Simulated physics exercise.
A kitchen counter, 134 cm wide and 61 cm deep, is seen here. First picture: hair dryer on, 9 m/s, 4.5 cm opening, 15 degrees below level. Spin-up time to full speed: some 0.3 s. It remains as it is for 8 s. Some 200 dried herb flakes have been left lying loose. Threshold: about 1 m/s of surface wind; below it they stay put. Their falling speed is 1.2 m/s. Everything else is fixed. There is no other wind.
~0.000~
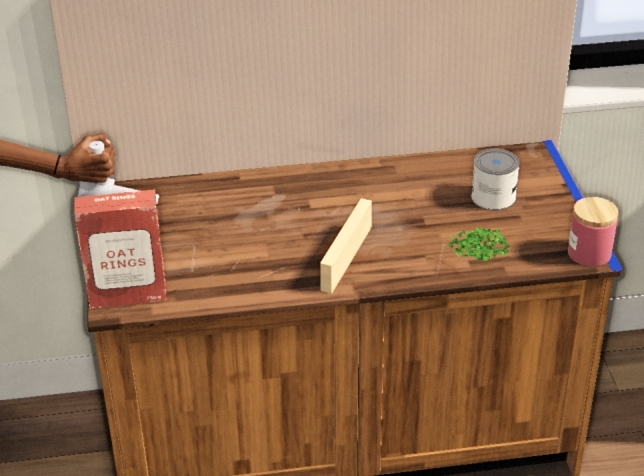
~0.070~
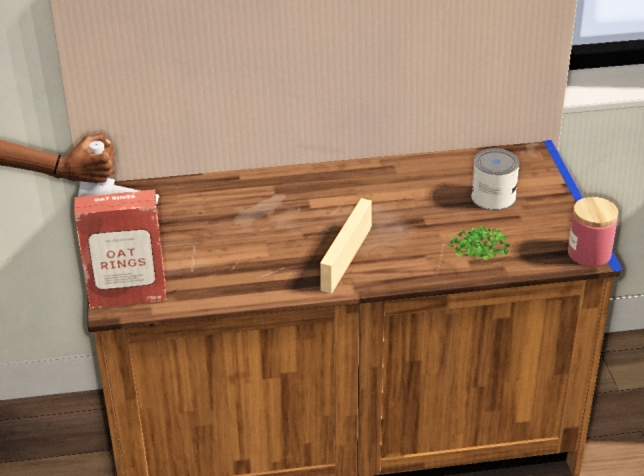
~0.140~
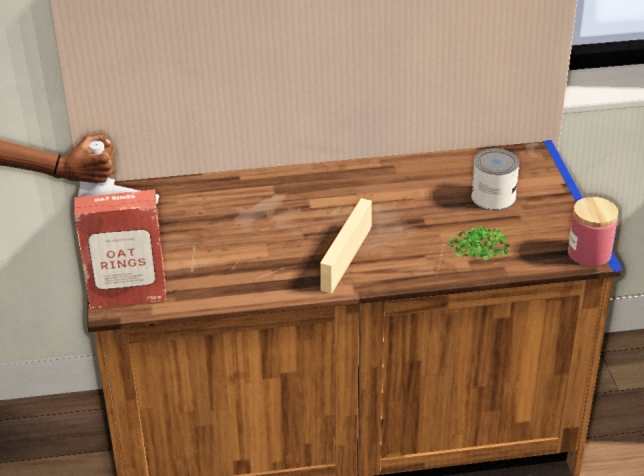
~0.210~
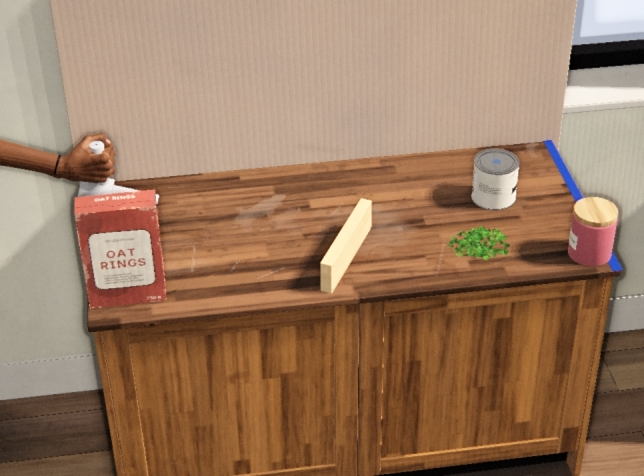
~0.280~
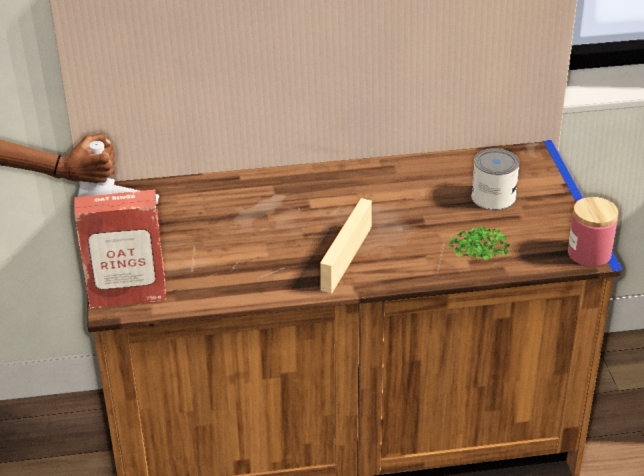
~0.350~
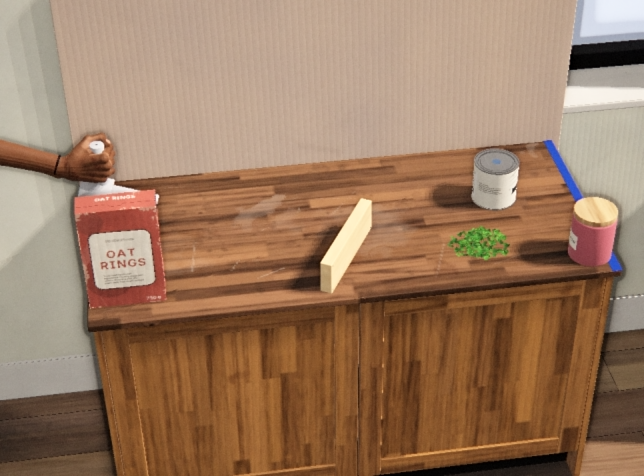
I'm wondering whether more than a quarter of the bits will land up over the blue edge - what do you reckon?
I'd say no, a quarter at most.
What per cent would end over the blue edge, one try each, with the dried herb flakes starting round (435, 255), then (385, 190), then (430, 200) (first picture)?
Try by try: About 0 per cent, 90 per cent and 90 per cent.
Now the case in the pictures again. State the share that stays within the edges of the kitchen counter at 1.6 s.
I'd say some 100 % at that moment.
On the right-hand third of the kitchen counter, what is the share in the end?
About 90 percent.
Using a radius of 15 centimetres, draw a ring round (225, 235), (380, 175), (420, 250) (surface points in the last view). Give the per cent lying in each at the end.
Taking the spots one by one, around 0 %, 0 % and 40 %.
After 1.6 s the count stands so, 2 % are over the blue edge; the middle of those still in play is near (478, 244).
After 2.6 s the count stands so, 2 % are over the blue edge; the middle of those still in play is near (478, 244).
After 4.4 s the count stands so, 6 % are over the blue edge; the middle of those still in play is near (478, 244).
After 8.0 s, at the end, 8 % are over the blue edge; the middle of those still in play is near (478, 244).
